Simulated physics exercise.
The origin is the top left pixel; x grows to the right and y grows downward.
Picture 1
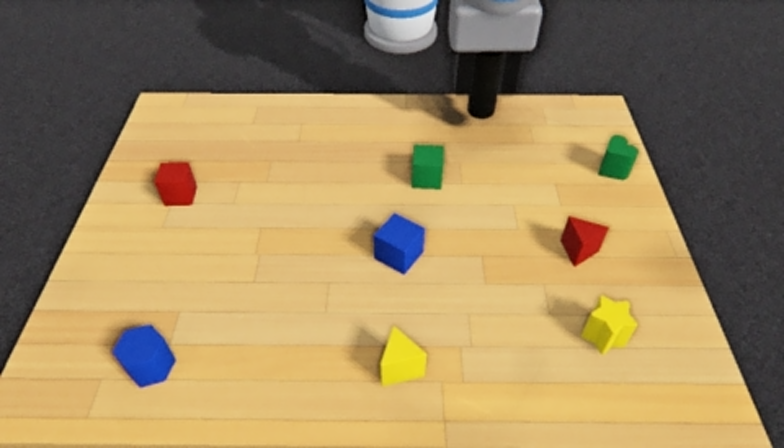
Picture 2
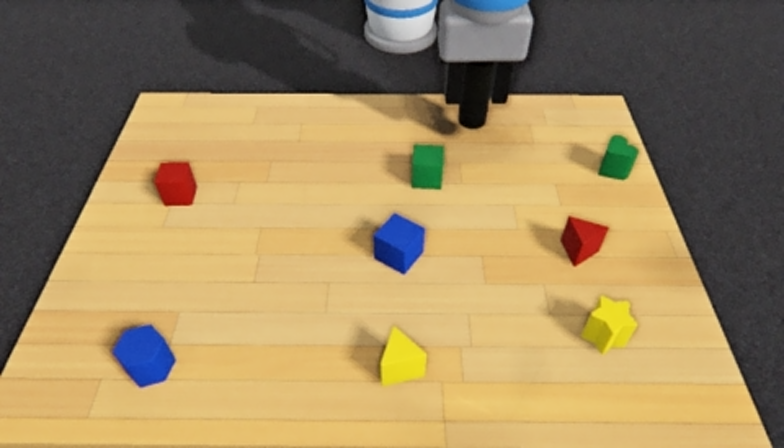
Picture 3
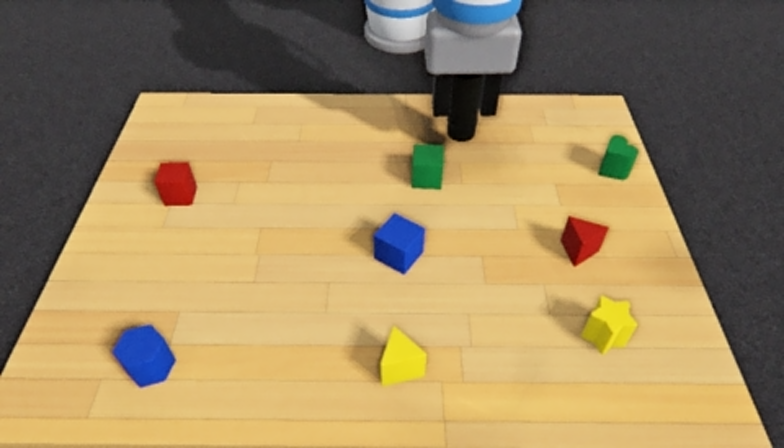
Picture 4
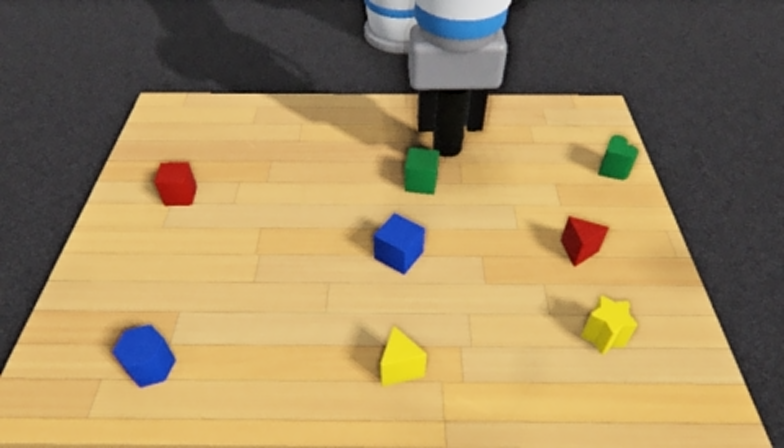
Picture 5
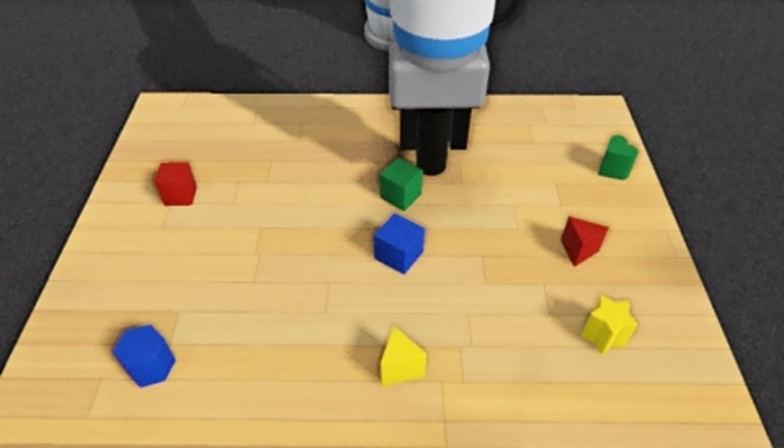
Robot arm with a black rod moving down and left across a wooden board, pushing a green block among scattered coloured blocks.
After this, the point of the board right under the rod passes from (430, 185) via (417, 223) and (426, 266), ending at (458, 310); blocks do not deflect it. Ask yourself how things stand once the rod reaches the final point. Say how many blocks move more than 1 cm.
I'd say two blocks get shifted by more than about 1 cm.
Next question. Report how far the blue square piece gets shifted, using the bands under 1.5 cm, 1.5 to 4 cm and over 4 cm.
Of the three bands, it's 1.5 to 4 cm.
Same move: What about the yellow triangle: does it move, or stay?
Its place stays the same.
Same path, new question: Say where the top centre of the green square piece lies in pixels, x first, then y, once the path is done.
Somewhere near (388, 185).
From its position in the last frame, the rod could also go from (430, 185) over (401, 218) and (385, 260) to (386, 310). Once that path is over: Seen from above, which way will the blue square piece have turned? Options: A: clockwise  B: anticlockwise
Option B.
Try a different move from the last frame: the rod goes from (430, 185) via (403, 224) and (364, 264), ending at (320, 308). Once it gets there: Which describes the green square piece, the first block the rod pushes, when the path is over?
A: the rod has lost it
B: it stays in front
It's A.
What follows on the original path. One third of the way, rod at (418, 205); green square piece at (388, 185), turned 70° clockwise.
Two thirds of the way, rod at (427, 249); blue square piece at (392, 252), turned 35° clockwise; green square piece at (388, 185), turned 70° clockwise.
At the end, rod at (461, 293); blue square piece at (392, 252), turned 35° clockwise; yellow triangle still; green square piece at (388, 185), turned 70° clockwise.
